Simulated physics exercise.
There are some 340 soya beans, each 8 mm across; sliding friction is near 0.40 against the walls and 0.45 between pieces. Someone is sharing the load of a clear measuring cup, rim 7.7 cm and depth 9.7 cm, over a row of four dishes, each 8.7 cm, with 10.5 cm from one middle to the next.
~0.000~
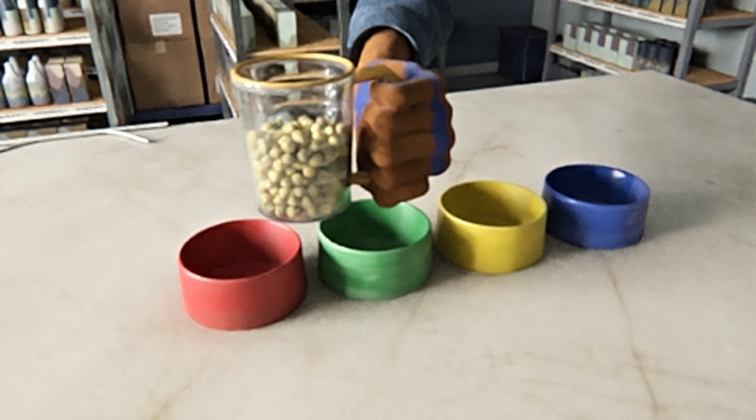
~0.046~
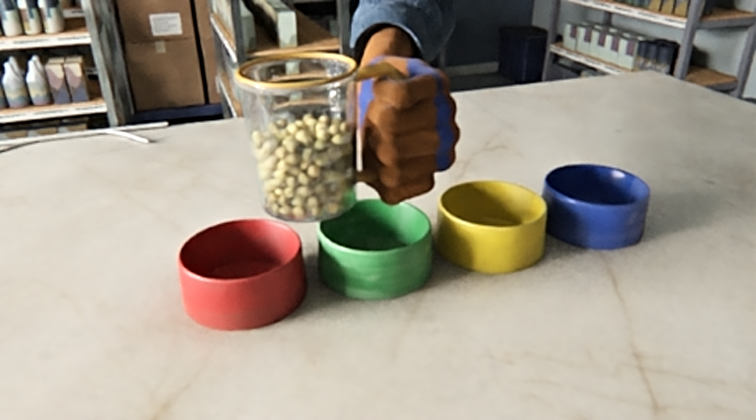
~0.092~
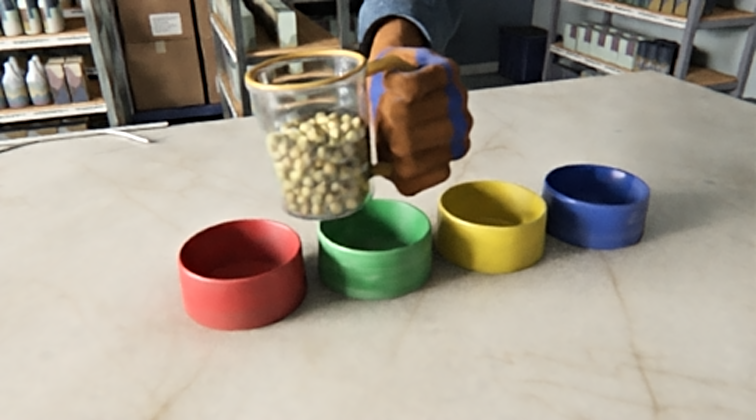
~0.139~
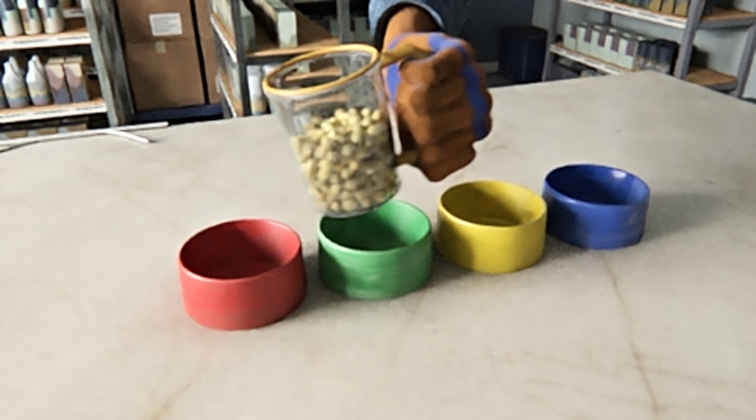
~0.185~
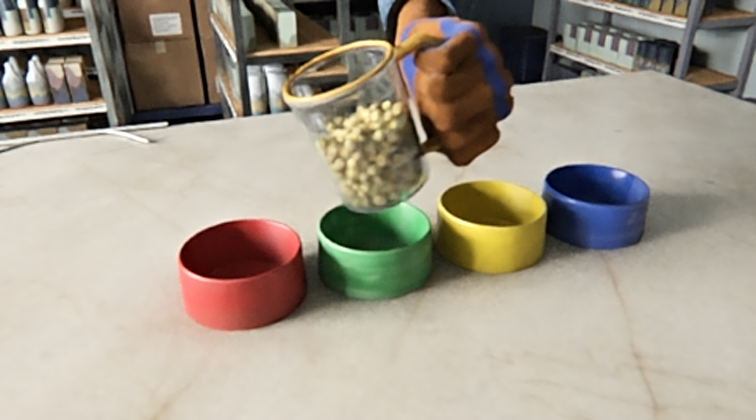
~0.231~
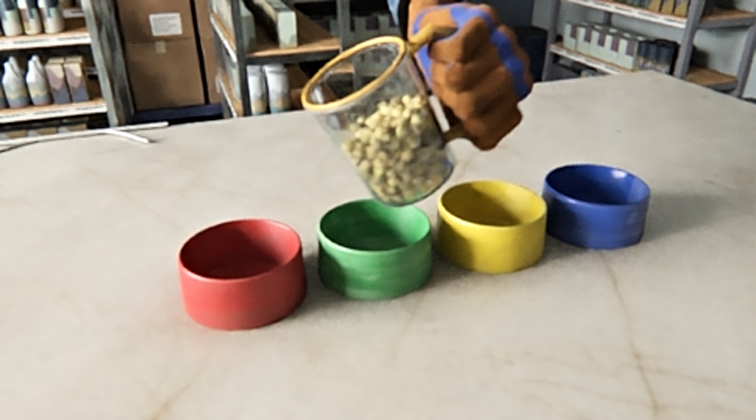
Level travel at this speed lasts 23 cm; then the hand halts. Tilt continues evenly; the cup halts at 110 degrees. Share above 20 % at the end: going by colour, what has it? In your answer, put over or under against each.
Red - under; blue - under; green - under; yellow - over; counter - under.
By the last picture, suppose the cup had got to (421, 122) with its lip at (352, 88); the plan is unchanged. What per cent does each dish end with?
The red dish keeps 0, the blue one 0, the green one 0 and the yellow one 100.
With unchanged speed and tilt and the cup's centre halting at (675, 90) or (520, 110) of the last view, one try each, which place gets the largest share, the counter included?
Most lands at blue on the first run and at counter on the second.
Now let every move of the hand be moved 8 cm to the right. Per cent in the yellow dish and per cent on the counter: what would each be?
The yellow one would get 0 and the counter 10.
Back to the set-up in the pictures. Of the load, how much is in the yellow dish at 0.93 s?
Some 30 in a hundred by then.
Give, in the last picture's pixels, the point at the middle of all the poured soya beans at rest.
After settling, the middle sits near (492, 217).
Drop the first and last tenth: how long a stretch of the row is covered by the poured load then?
Roughly 5 centimetres.
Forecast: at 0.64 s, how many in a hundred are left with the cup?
Somewhere close to 100 percent.
Then, at 0.48 s, tilt 70 degrees; cup holds 100 %.
After 0.64 s, tilt 97 degrees; cup holds 100 %.
After 0.93 s, tilt 110 degrees; cup holds 70 %, yellow 30 %.
By 2.0 s all is still; red 0 %, blue 0 %, green 0 %, yellow 100 %, counter 0 %.
